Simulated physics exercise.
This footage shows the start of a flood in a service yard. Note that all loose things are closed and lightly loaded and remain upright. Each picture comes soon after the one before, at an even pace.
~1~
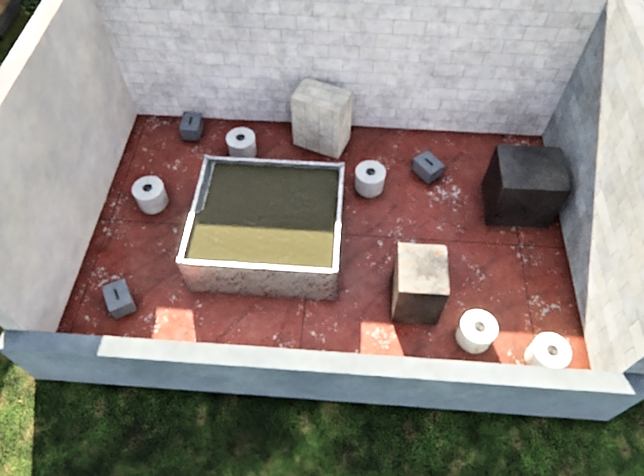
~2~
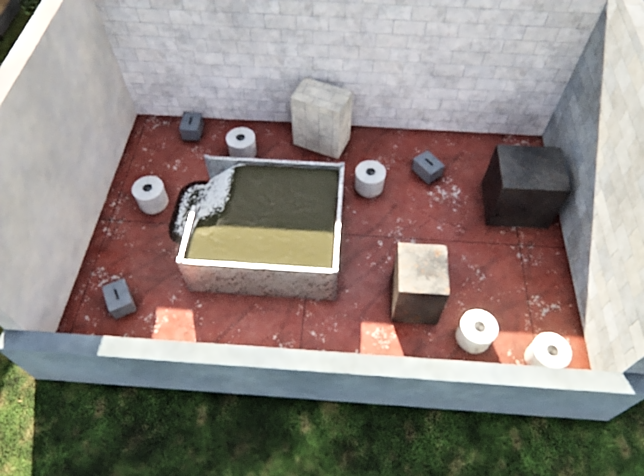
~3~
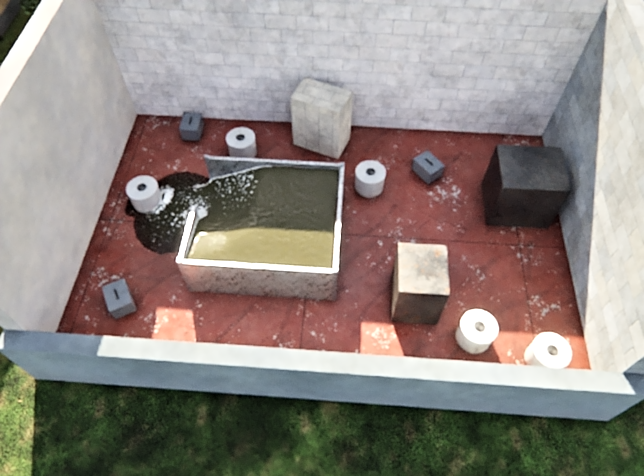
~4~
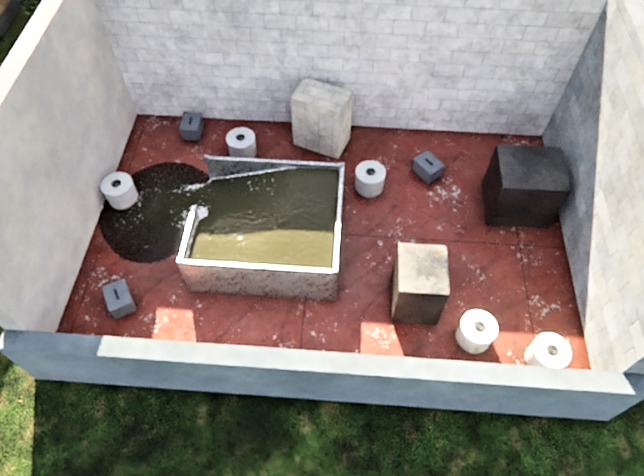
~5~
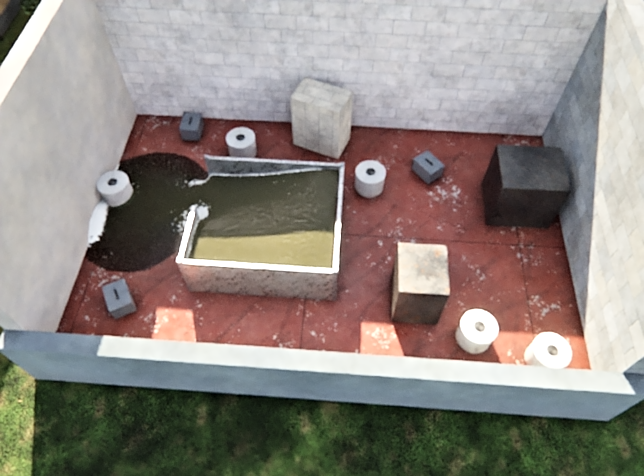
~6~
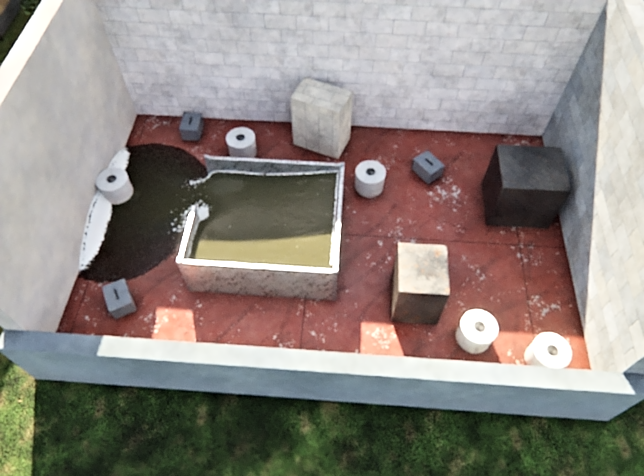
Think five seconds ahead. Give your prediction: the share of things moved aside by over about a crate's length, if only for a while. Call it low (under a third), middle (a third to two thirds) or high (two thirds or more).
High.
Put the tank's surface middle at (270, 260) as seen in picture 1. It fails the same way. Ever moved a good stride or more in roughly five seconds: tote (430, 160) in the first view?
Came up short.
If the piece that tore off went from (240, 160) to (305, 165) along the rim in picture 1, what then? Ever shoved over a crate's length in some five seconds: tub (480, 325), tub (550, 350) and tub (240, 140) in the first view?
Lab note - in sequence: Did not travel far; did not travel far; travelled far enough.
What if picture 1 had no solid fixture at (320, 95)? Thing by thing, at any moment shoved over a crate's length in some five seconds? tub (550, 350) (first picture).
Note - displacement of that one: Not displaced that much.
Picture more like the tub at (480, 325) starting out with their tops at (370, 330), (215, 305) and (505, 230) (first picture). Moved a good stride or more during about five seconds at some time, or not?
In sequence: Pushed clear, pushed clear, doesn't go far.
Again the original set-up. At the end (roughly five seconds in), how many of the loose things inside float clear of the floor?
In total, 4.
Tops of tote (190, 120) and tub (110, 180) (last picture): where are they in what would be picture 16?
Close to (219, 136) and (140, 118).
A moment on, 1 of 8 are well off their spots; 1 afloat.
Next, 2 of 8 are well off their spots; 1 afloat.
Later, 4 of 8 are well off their spots; 2 afloat.
In the end, 6 of 8 are well off their spots, and 6 have been at some point; 4 afloat.
